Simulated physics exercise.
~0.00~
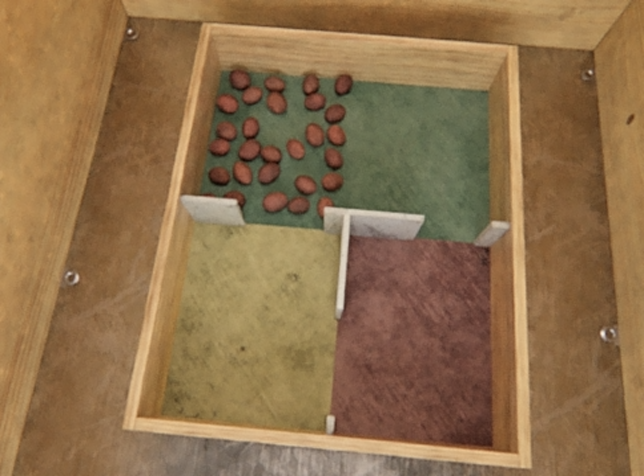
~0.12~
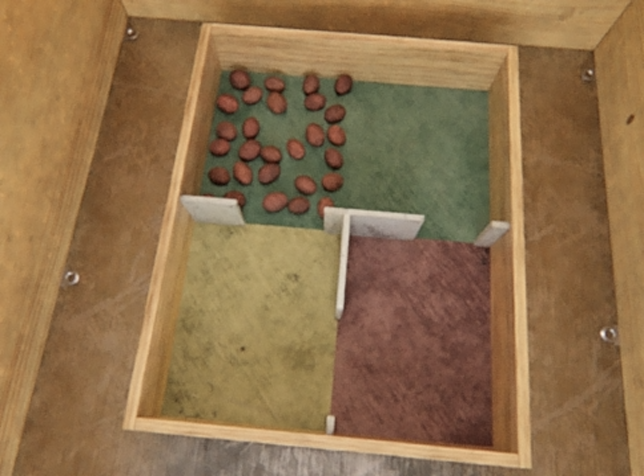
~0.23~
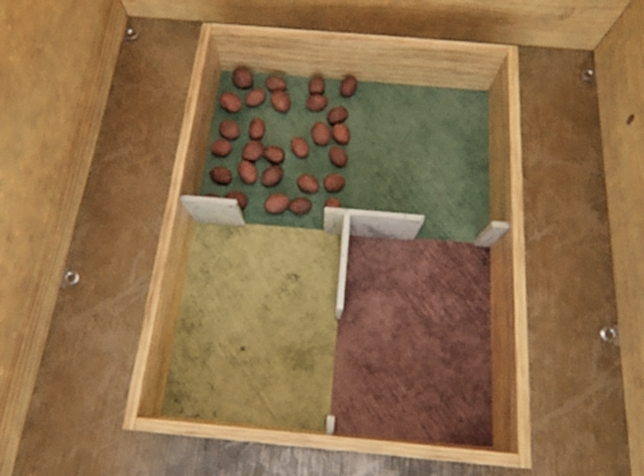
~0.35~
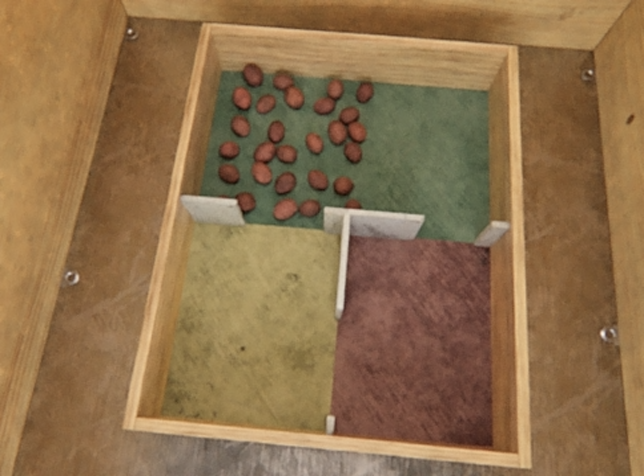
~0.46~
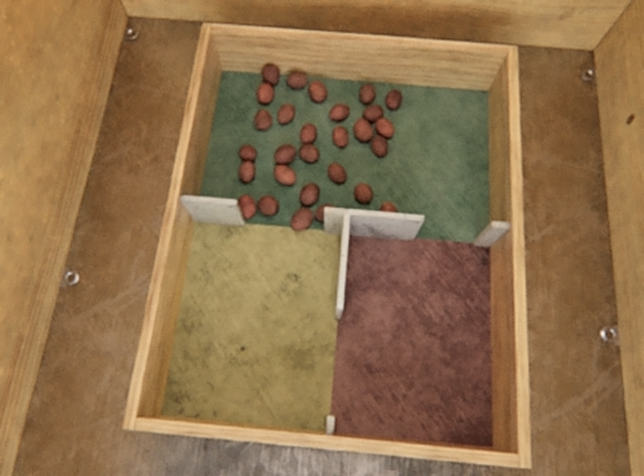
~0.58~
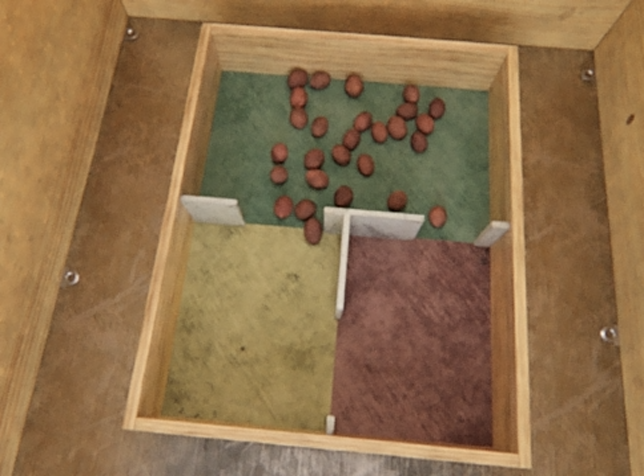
The clip shows loose reddish-brown, rounded objects lying still on the green section of a divided wooden tray, then shifting right and spreading unevenly, with one crossing a gap into the edge of the yellow section below.
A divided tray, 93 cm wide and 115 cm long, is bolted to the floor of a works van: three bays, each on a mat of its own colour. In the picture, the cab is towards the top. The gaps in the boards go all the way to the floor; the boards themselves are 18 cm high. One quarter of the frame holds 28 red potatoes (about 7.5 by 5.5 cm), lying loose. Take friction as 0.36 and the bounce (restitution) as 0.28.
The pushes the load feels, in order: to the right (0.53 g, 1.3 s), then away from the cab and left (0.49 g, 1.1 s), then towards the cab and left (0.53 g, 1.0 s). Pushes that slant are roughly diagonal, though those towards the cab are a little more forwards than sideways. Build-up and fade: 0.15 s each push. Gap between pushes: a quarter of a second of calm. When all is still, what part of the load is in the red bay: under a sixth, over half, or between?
Share finishing in the red bay: Short of one sixth of them.
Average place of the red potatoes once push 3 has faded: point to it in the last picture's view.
Roughly (236, 180).
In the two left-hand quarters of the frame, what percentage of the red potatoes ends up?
Roughly 100 per cent.
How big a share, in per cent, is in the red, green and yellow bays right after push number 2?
The split comes out as red 10 per cent, green 50 per cent and yellow 40 per cent.
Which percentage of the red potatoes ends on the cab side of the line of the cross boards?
I'd say close to 50 per cent.
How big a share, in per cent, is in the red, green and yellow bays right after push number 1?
Per cent by bay - red: 0, green: 90, yellow: 0.
After push 1 (1.54 s), 1 in the red bay, 26 in the green bay and 1 in the yellow bay.
After push 2 (2.89 s), 3 in the red bay, 13 in the green bay and 12 in the yellow bay.
After push 3 (4.14 s), 1 in the red bay, 14 in the green bay and 13 in the yellow bay.
Final count (at 5.04 s), 1 in the red bay, 14 in the green bay and 13 in the yellow bay. Asked share, 1 of 28, 4 per cent.
